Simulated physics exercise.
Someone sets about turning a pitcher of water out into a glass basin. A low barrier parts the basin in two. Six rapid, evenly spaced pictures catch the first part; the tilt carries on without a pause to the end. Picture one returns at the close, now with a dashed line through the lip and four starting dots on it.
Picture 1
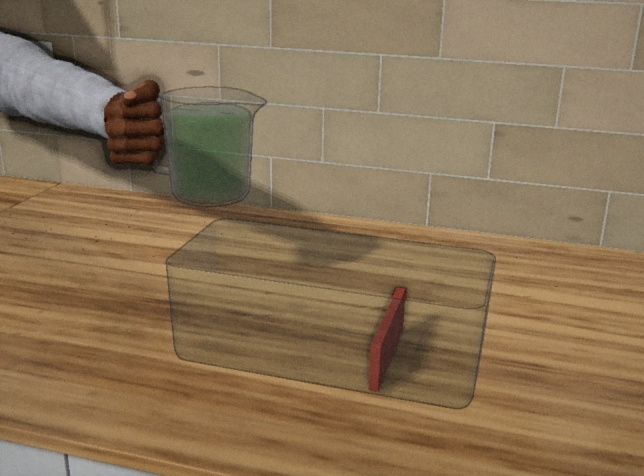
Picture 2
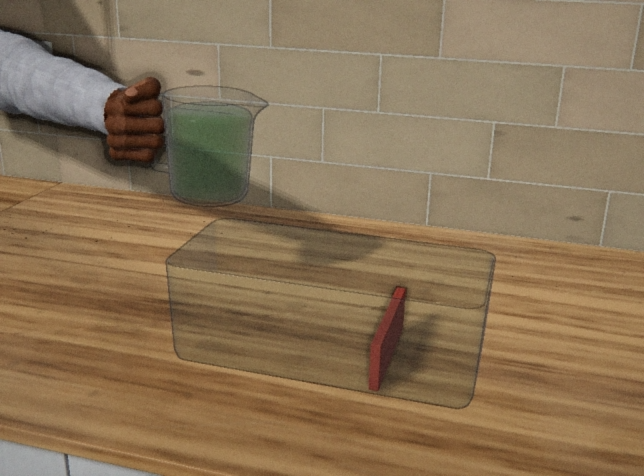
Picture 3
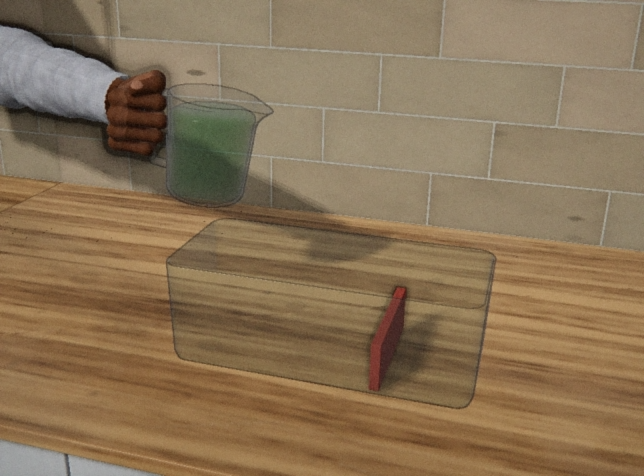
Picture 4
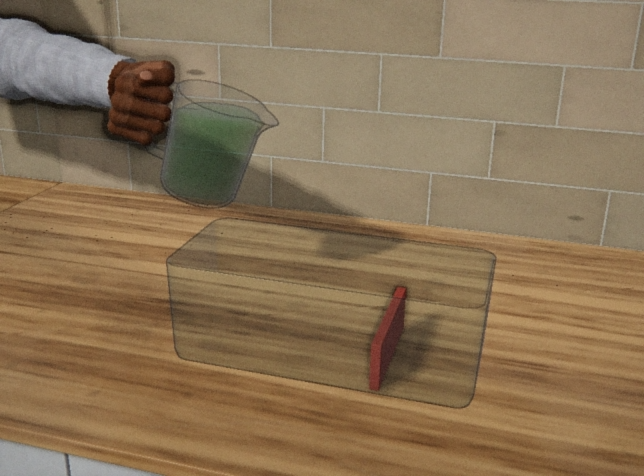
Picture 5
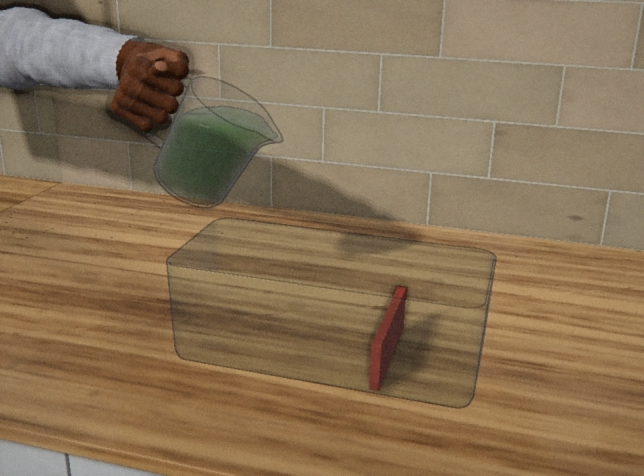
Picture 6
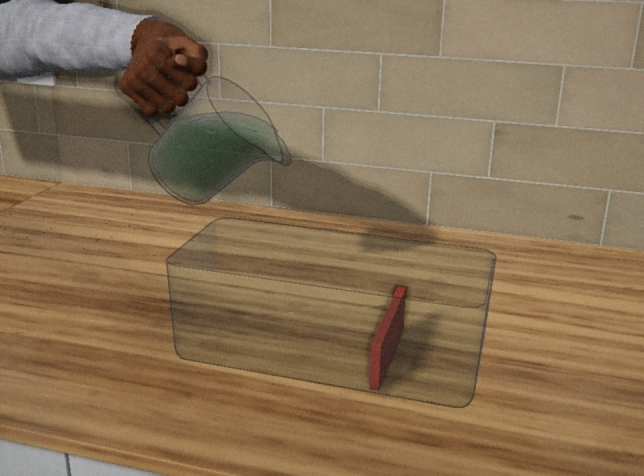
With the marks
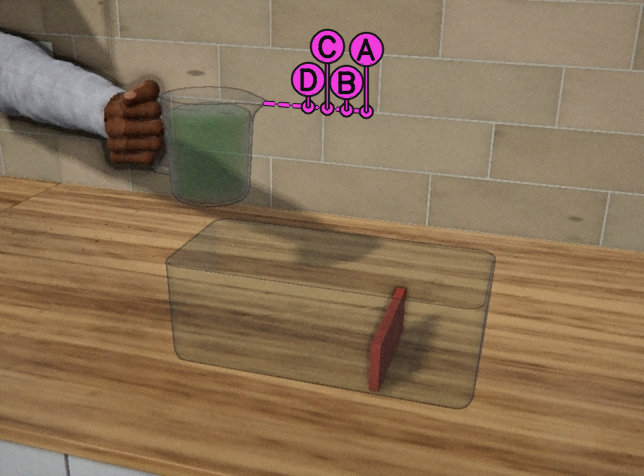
A hand held a clear pitcher of green water above a glass basin with a low red barrier inside, then tilted it steadily to the right until the water just slipped over the lip.
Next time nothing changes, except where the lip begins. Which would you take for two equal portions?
Use place A.
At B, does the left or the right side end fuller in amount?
The left one.
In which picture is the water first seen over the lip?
In picture 6.
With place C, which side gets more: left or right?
The left side.
On the marked copy, A at (366, 111); B at (346, 110); C at (327, 108); D at (308, 106).
If A is chosen, about 56 % ends left of the wall and 42 % right of it.
If B is chosen, about 75 % ends left of the wall and 23 % right of it; 3 % is lost outside.
If C is chosen, about 88 % ends left of the wall and 10 % right of it; 3 % is lost outside.
If D is chosen, about 92 % ends left of the wall and 4 % right of it; 3 % is lost outside.
